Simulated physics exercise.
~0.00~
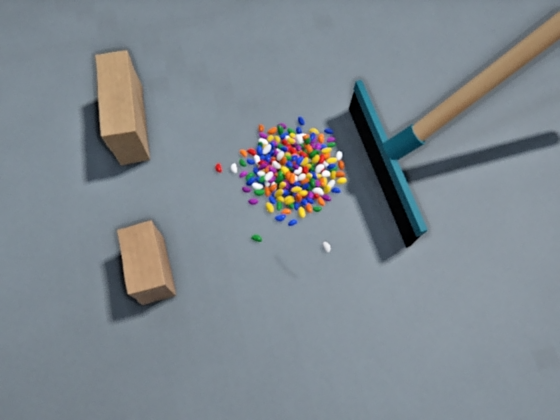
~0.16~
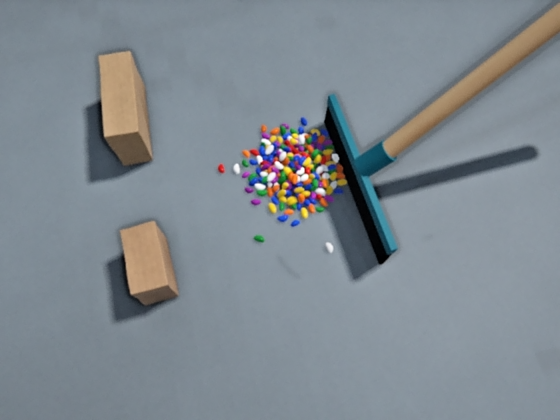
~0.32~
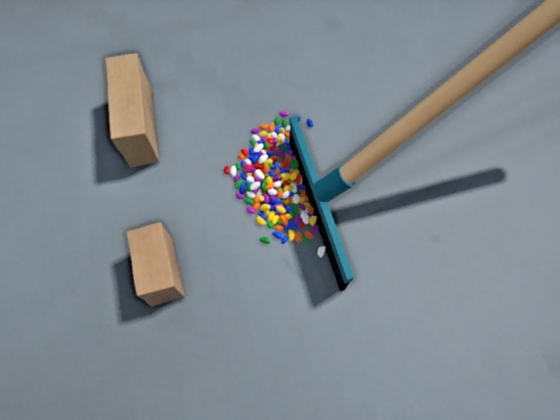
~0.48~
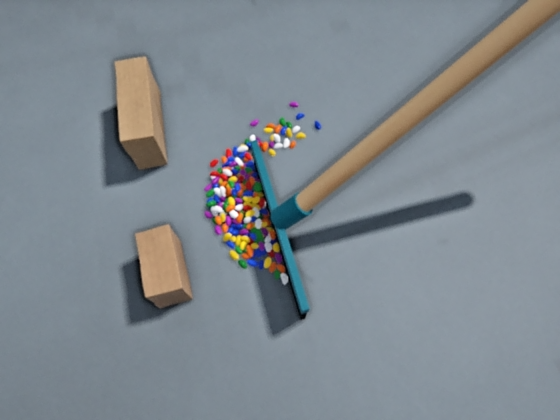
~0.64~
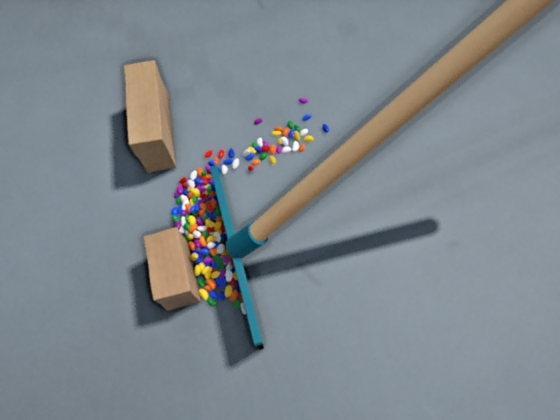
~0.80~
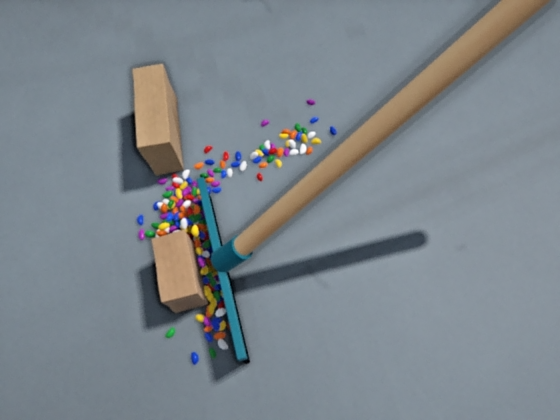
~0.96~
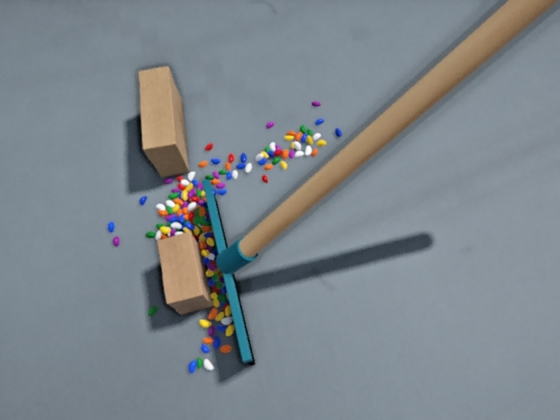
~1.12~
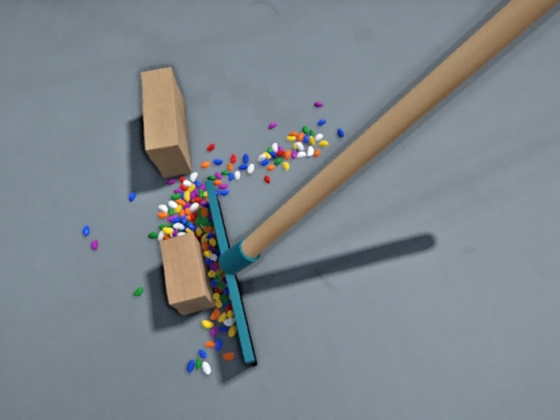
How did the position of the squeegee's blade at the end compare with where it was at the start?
The blade started to the right of the jelly bean pile and ended further left and lower down, close beside the lower wooden block with beans packed between them.
On a flat grey floor, a teal squeegee pushed a pile of colourful jelly beans left and down towards two wooden blocks, leaving some behind, then stopped with most jammed by the lower block while others spilled into the gap and round its lower end.
